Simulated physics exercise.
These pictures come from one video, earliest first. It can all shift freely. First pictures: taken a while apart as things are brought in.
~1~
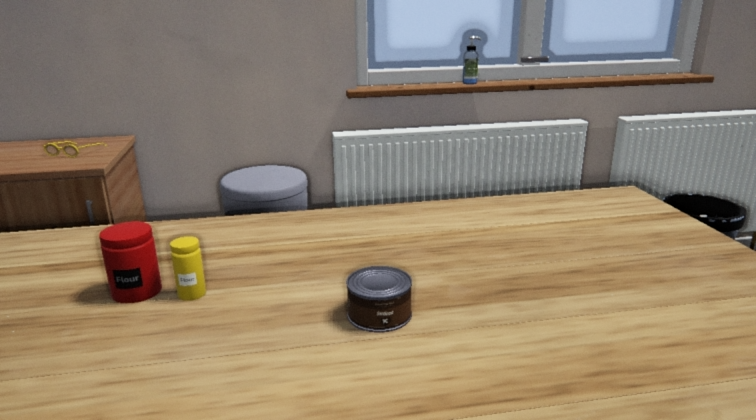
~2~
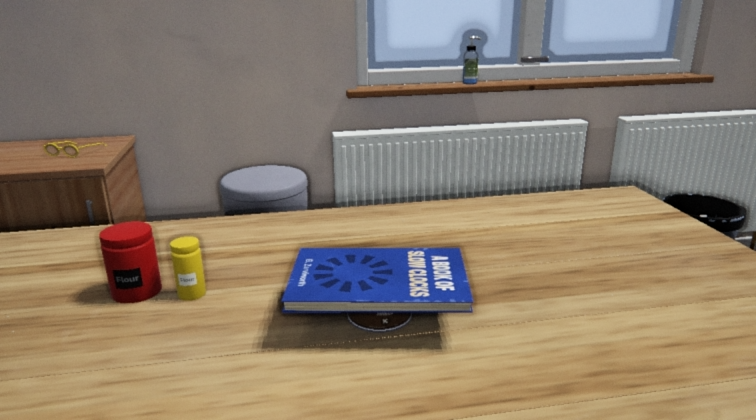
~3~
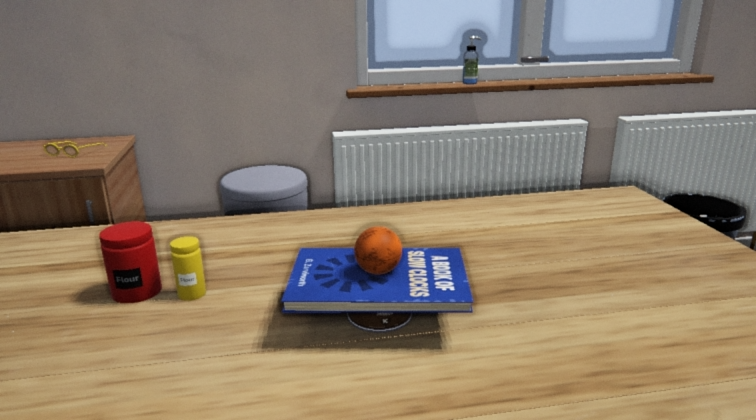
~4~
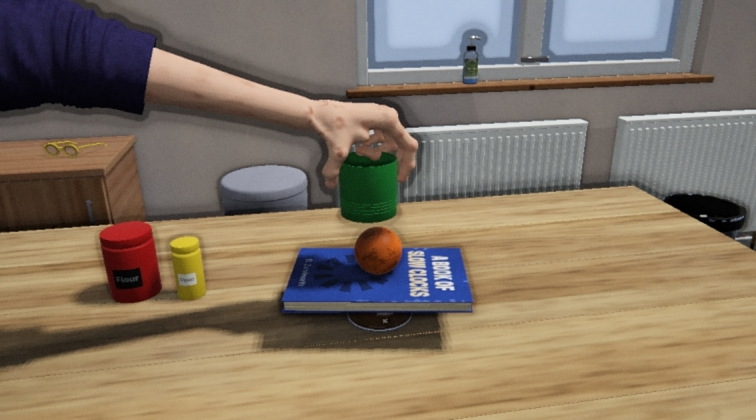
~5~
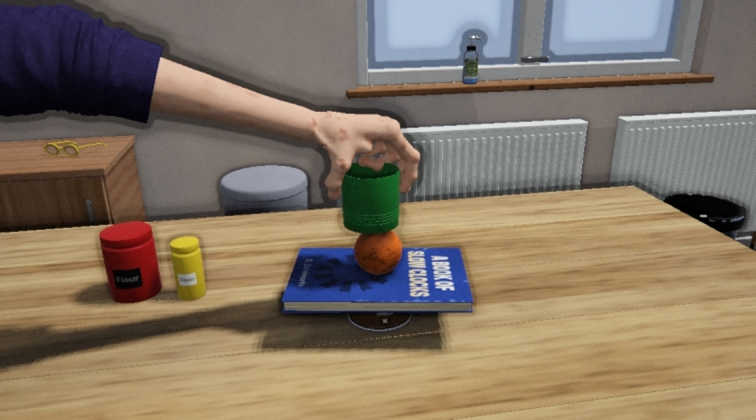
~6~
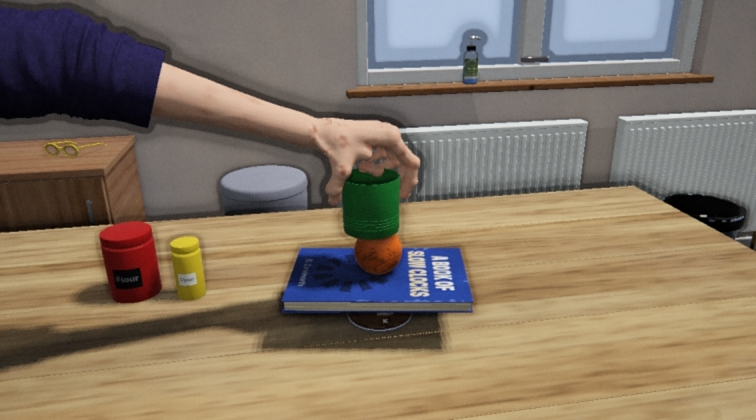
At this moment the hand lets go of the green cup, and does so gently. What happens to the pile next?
So the pile doesn't survive that.
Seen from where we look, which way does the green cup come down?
As we see it, to our left.
Then, 0.40 s on from there, green cup now fallen.
Then, 0.60 s on from there, things are still on the move.
Then, 0.80 s on from there, as before.
In the end, fallen, green cup; the other 5 unmoved. At the end, from the last picture's camera, green cup near (212, 313). The pile comes apart.
